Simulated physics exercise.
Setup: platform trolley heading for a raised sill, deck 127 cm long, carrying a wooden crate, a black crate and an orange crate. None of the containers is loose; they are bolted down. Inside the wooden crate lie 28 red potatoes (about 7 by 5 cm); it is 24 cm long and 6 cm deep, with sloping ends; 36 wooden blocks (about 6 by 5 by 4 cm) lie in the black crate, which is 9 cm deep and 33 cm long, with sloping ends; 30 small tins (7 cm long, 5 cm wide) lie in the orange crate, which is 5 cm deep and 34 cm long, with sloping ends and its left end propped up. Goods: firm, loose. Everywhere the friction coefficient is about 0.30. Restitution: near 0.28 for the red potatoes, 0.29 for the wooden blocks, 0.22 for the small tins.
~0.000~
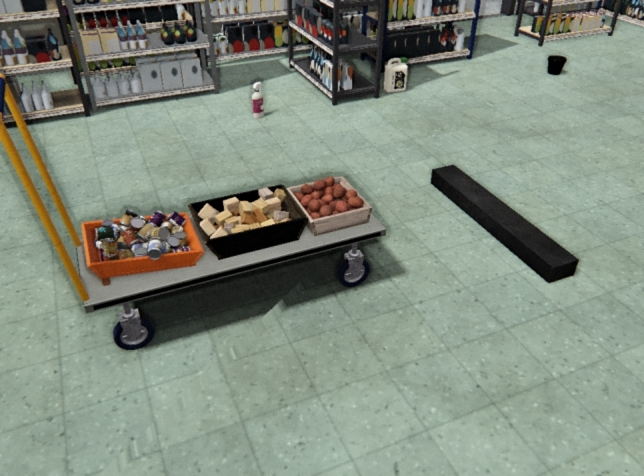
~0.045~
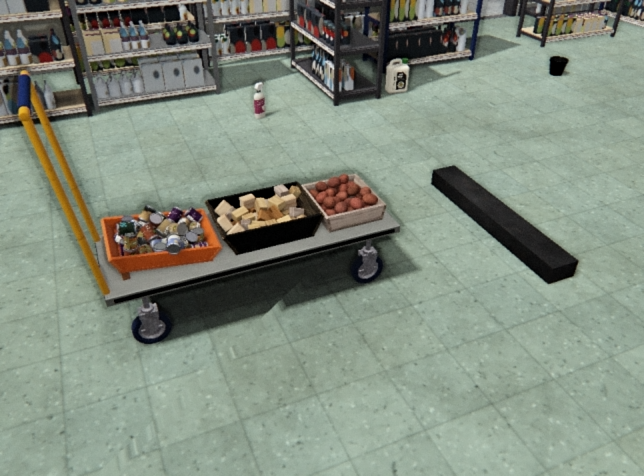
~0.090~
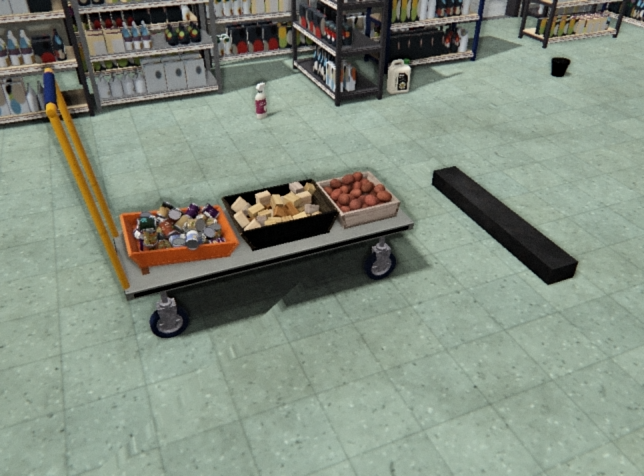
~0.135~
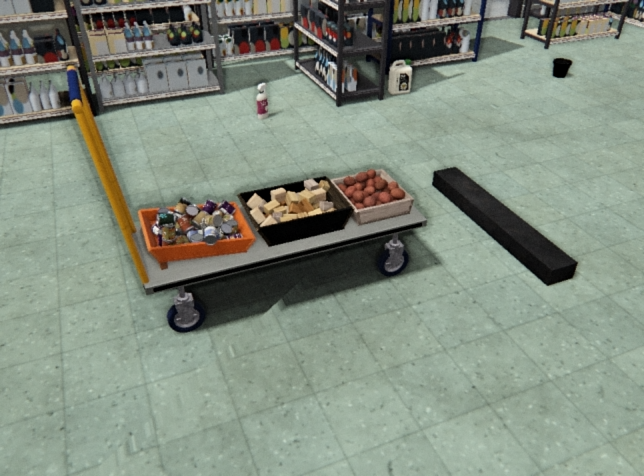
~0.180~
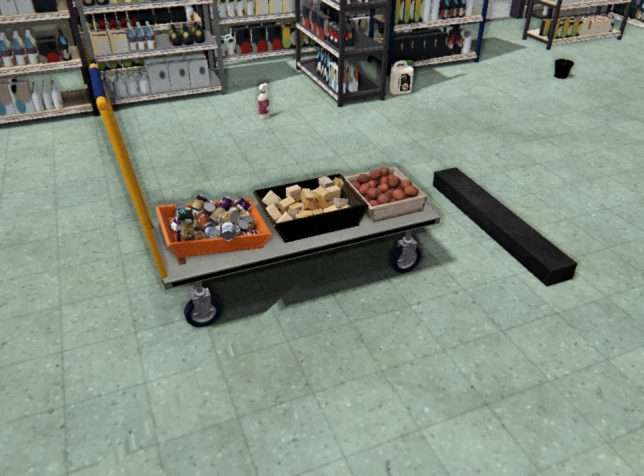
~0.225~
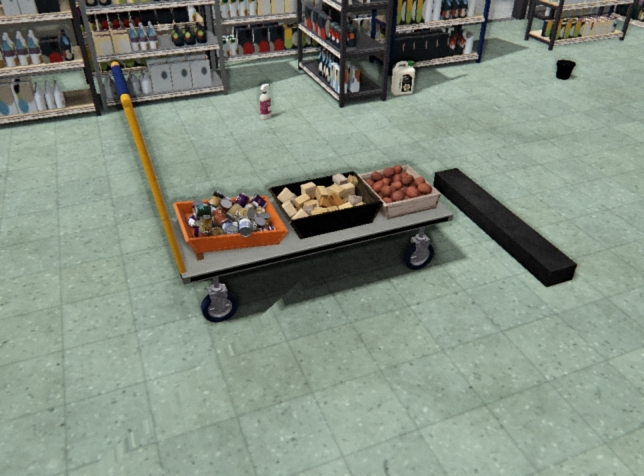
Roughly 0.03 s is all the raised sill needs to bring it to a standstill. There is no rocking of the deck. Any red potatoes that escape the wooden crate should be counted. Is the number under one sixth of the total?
Yes, it is under one sixth.
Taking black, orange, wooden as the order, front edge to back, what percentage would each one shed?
Wooden crate 0 %, black crate 0 %, orange crate 20 %.
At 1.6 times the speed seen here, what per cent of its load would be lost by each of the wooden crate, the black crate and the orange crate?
Wooden crate 20, black crate 20, orange crate 40 per cent.
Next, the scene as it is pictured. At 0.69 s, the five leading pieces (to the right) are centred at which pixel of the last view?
Somewhere near pixel (487, 163) of the last view.
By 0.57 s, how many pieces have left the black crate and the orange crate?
Roughly - black crate: 0; orange crate: 1.
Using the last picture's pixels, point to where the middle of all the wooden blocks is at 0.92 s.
Close to (416, 184).
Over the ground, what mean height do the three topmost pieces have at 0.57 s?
About 50 cm.
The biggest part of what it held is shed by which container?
The orange crate.
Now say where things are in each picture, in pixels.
In the first picture (places track the rim corner closest to us here; the camera moves round a little), wooden crate (313, 221); black crate (207, 241); 79 cm to go; all still inside.
The second picture shows wooden crate (329, 217); black crate (225, 236); 72 cm to go.
The third picture shows wooden crate (344, 214); black crate (242, 232); 64 cm to go.
The fourth picture shows wooden crate (358, 211); black crate (259, 228); 57 cm to go.
The fifth picture shows wooden crate (373, 207); black crate (275, 224); 50 cm to go.
The sixth picture shows wooden crate (387, 205); black crate (292, 221); 43 cm to go; all still inside.
After 0.47 s, impact.
After 0.57 s, the wooden crate has all 28, the black crate has all 36 and the orange crate is down by 1 of 30.
After 0.69 s, the wooden crate has all 28, the black crate is down by 1 of 36 and the orange crate is down by 2 of 30.
After 0.92 s, the wooden crate has all 28, the black crate is down by 1 of 36 and the orange crate is down by 6 of 30.
When it is over (at 1.43 s), the wooden crate has all 28, the black crate is down by 1 of 36 and the orange crate is down by 6 of 30. Asked share, 0 of 28, 0 per cent.
